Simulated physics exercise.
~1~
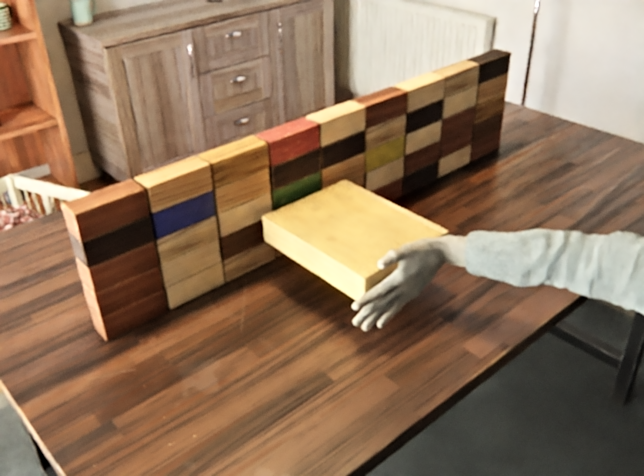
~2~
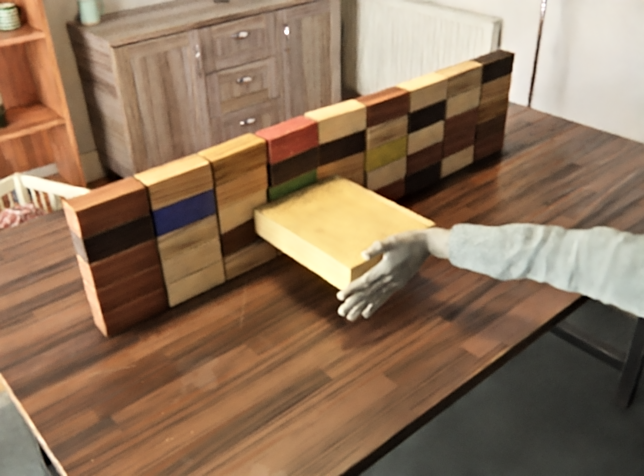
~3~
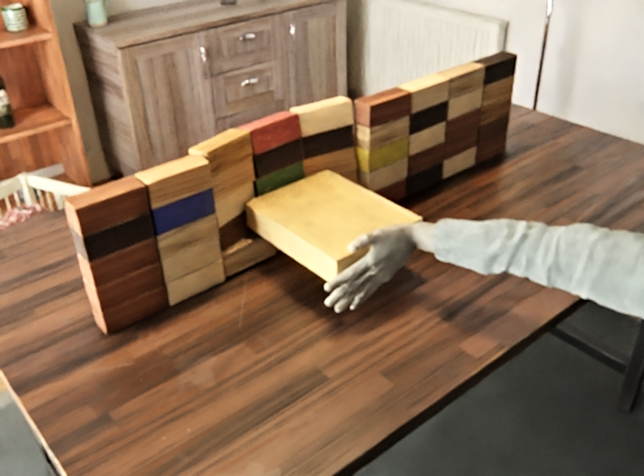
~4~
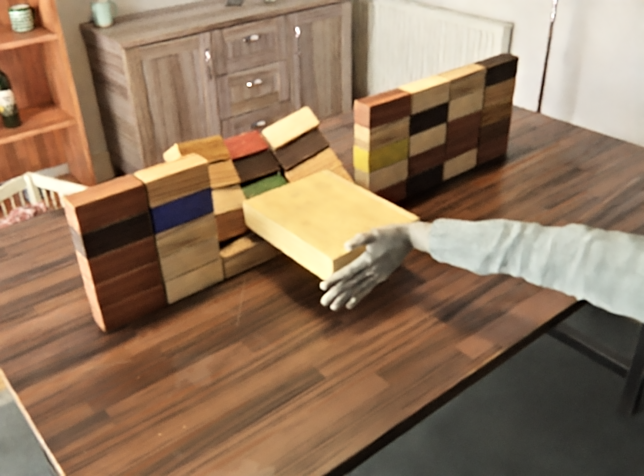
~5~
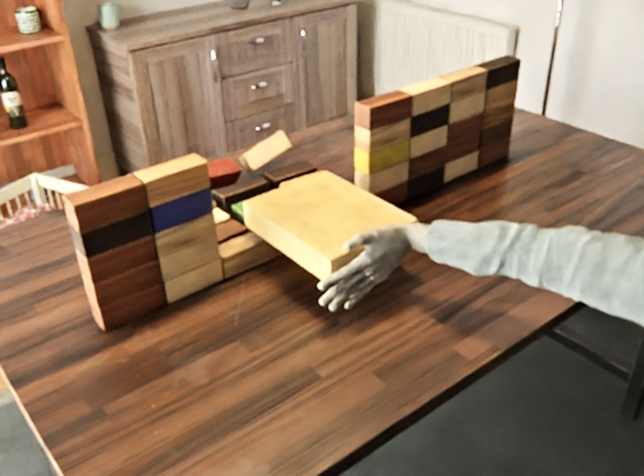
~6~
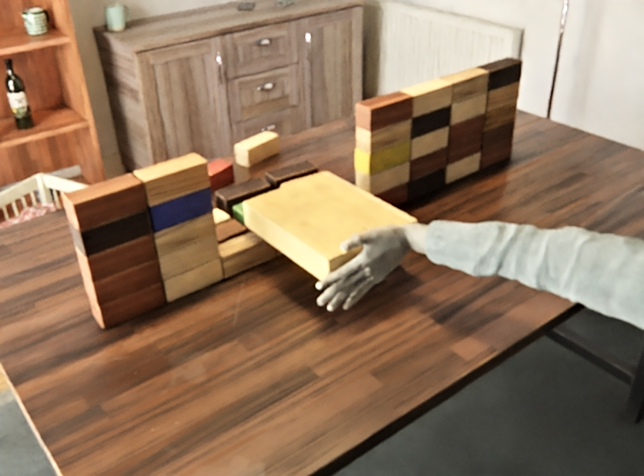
A hand in a pale grey sleeve pushes a thick, light wooden block head on into the middle of a long wall of stacked wooden blocks on a table. At first the wall stands whole, then the middle section shifts backward and gaps open in its top. The pushing block stops while the red block, the green block and their neighbours tip away and tumble behind it. They settle in a low heap, the red and green blocks on their sides. The sections at left and right stay upright, with the blue and yellow blocks still in place.
